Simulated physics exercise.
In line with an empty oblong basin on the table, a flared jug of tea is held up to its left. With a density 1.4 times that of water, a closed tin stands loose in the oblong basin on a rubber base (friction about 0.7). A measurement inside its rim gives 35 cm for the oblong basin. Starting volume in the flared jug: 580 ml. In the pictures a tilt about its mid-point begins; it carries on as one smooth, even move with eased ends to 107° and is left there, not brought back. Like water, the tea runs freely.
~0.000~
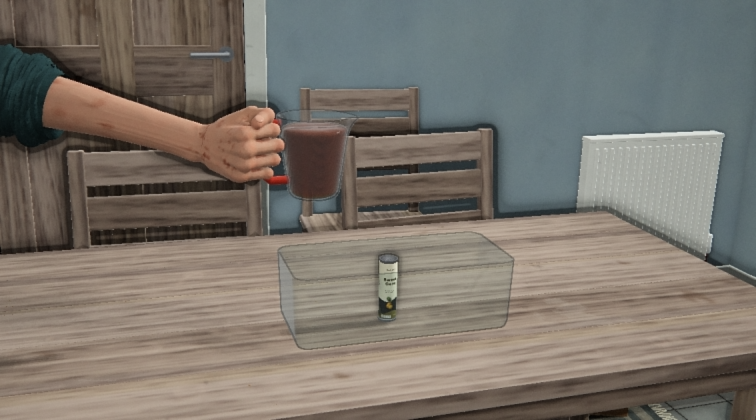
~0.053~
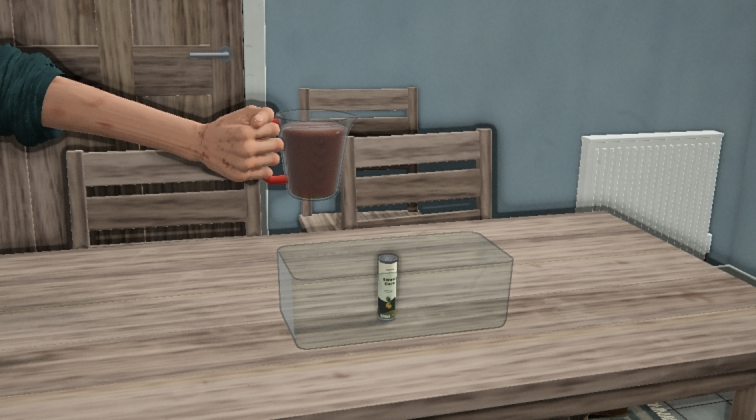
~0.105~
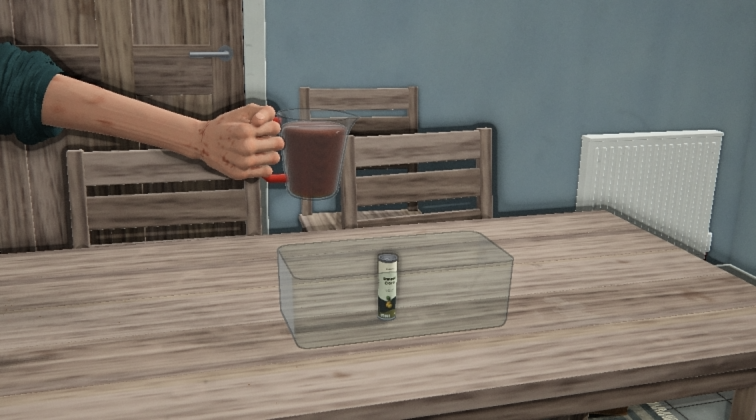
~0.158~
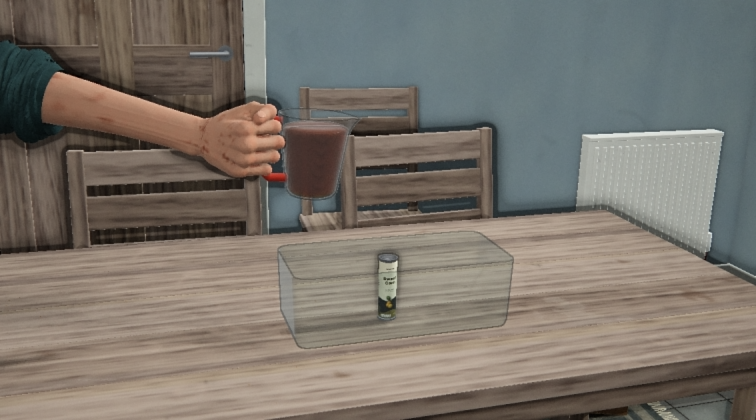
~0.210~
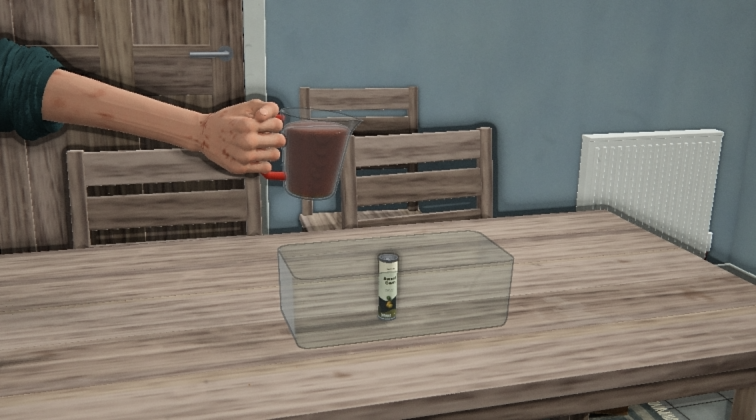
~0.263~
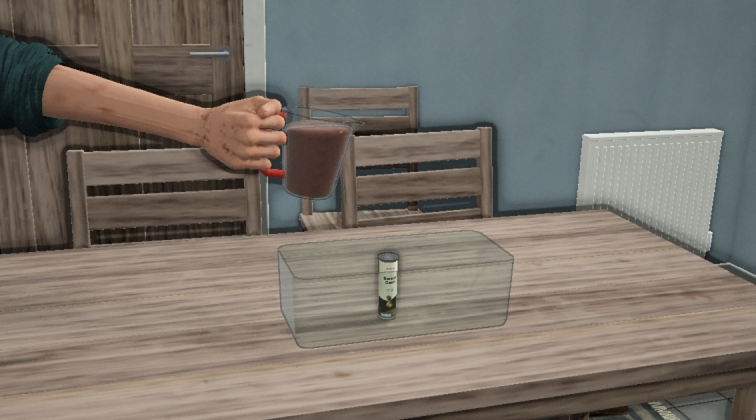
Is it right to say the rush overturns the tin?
It ends up erect.
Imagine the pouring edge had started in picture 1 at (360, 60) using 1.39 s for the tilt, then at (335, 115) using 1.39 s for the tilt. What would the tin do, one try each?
The tin stays vertical the first time and overturns the second time.
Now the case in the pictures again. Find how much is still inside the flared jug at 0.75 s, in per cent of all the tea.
At that time about 78 in a hundred parts are still held.
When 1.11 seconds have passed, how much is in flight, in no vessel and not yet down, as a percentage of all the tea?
Some 20 per cent.
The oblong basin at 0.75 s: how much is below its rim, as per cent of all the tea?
Around 5%.
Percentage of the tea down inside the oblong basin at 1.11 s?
58 %, more or less.
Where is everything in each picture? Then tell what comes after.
The first picture shows tilt 0°; pouring edge (359, 115); surface from (281, 128) to (347, 126); the oblong basin's rim runs from (286, 264) to (496, 247); the tin's top is at (389, 261).
The second picture shows tilt 0°; pouring edge (359, 115); surface from (280, 128) to (345, 126).
The third picture shows tilt 2°; pouring edge (360, 116); surface from (281, 126) to (346, 126).
The fourth picture shows tilt 3°; pouring edge (361, 117); surface from (282, 127) to (348, 126).
The fifth picture shows tilt 6°; pouring edge (362, 119); surface from (283, 127) to (349, 126).
The sixth picture shows tilt 9°; pouring edge (364, 122); surface from (285, 128) to (352, 126).
By 0.75 s the tilt is 60° and 79 per cent is still to pour; the tin stands where it began.
By 1.11 s the tilt is 97° and 22 per cent is still to pour; the tin stands where it began.
By 1.48 s the tilt is 107° and 0 per cent is still to pour; the tin stands where it began.
By 1.89 s the tilt is 107° and 0 per cent is still to pour; the tin stands where it began.
At rest the tin stands where it began.
